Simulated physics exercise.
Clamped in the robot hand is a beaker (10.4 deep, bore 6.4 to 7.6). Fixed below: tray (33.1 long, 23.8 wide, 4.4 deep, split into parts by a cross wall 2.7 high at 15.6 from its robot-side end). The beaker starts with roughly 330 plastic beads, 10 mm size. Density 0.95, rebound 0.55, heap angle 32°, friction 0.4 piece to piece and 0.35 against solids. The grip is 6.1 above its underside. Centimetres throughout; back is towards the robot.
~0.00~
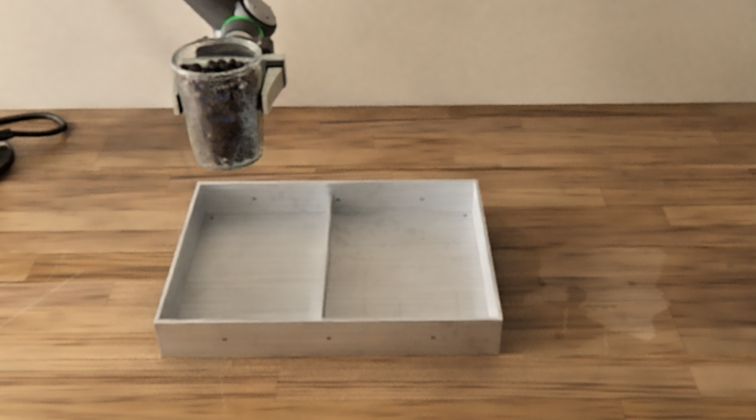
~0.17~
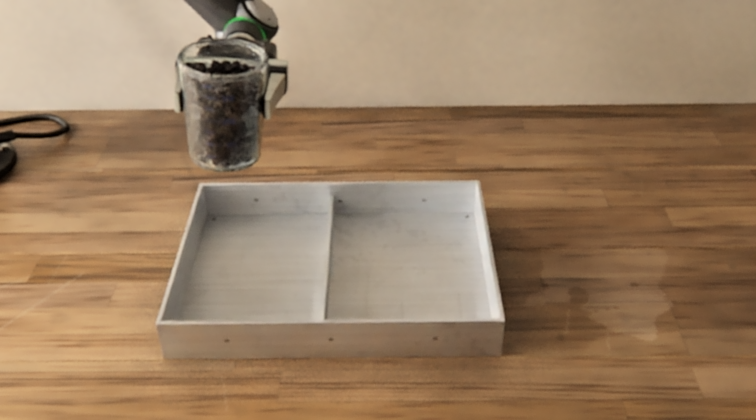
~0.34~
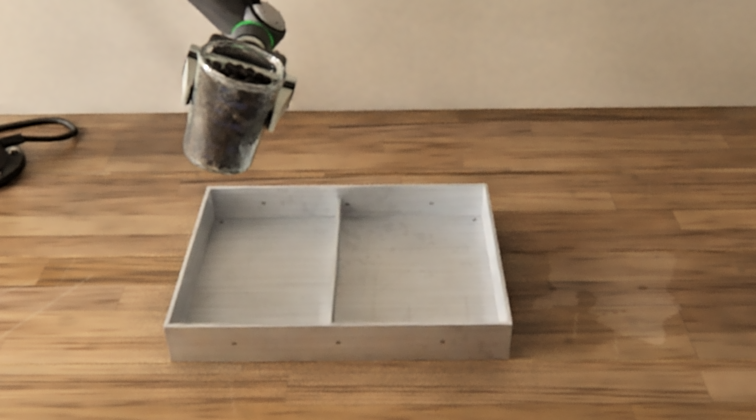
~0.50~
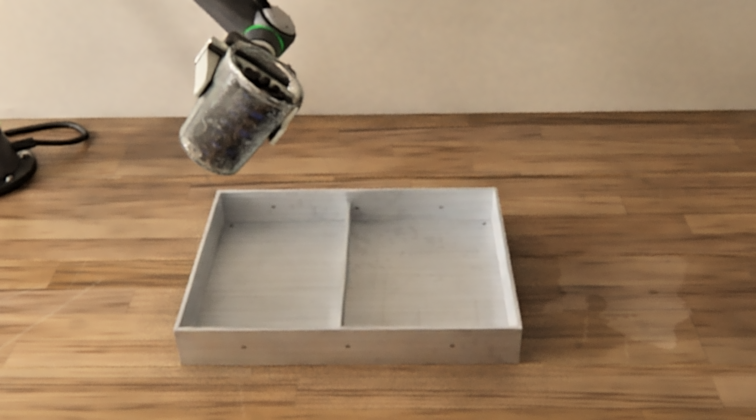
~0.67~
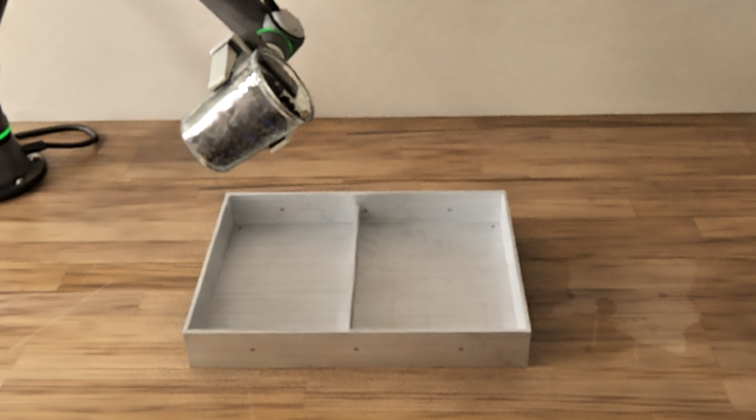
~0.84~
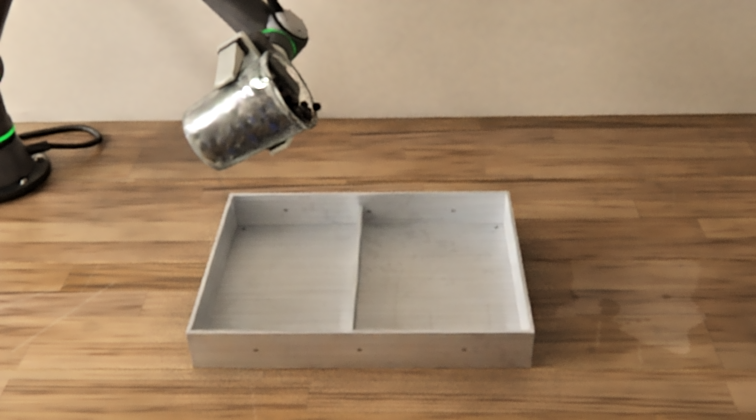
A dark robot arm with green rings grips a clear beaker of dark beads above a wooden tabletop, seen from the front and slightly above against a plain pale wall. Below sits a shallow whitish tray split in two by a divider, with a black cable at left. The arm tilts the upright beaker steadily rightward, its beads shifting toward the rim, while the view drifts slightly left.
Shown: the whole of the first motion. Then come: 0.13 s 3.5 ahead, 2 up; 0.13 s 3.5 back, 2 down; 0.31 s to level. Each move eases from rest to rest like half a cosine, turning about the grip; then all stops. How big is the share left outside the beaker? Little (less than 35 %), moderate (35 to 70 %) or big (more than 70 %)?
Share outside the beaker: Little (less than 35 %).
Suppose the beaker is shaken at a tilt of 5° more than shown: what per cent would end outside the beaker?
In that case some 25 per cent.
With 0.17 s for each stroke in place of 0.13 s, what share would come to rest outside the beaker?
In that case some 5 per cent.
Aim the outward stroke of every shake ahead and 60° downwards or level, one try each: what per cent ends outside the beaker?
About 0 and 15 per cent.
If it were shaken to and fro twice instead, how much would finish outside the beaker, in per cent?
Then about 30 per cent.
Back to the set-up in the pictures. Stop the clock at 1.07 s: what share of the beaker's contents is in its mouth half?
Roughly 60 per cent.
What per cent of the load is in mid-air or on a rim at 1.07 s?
About 7 per cent.
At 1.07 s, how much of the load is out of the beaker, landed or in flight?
Some 5 per cent.
After 1.07 s, tilted 59° forward, highest piece 26 above the table; 310 in the beaker, 1 in the far-side part, 22 in flight or on a rim.
After 1.30 s, tilted 18° forward, highest piece 26 above the table; 269 in the beaker, 40 in the far-side part, 19 in the robot-side part, 5 in flight or on a rim.
After 1.61 s, level, highest piece 26 above the table; 269 in the beaker, 44 in the far-side part, 20 in the robot-side part.
After 2.66 s, level, highest piece 26 above the table; 269 in the beaker, 44 in the far-side part, 20 in the robot-side part.
At rest, 269 in the beaker, 44 in the far-side part, 20 in the robot-side part. That is 19 % outside the beaker.
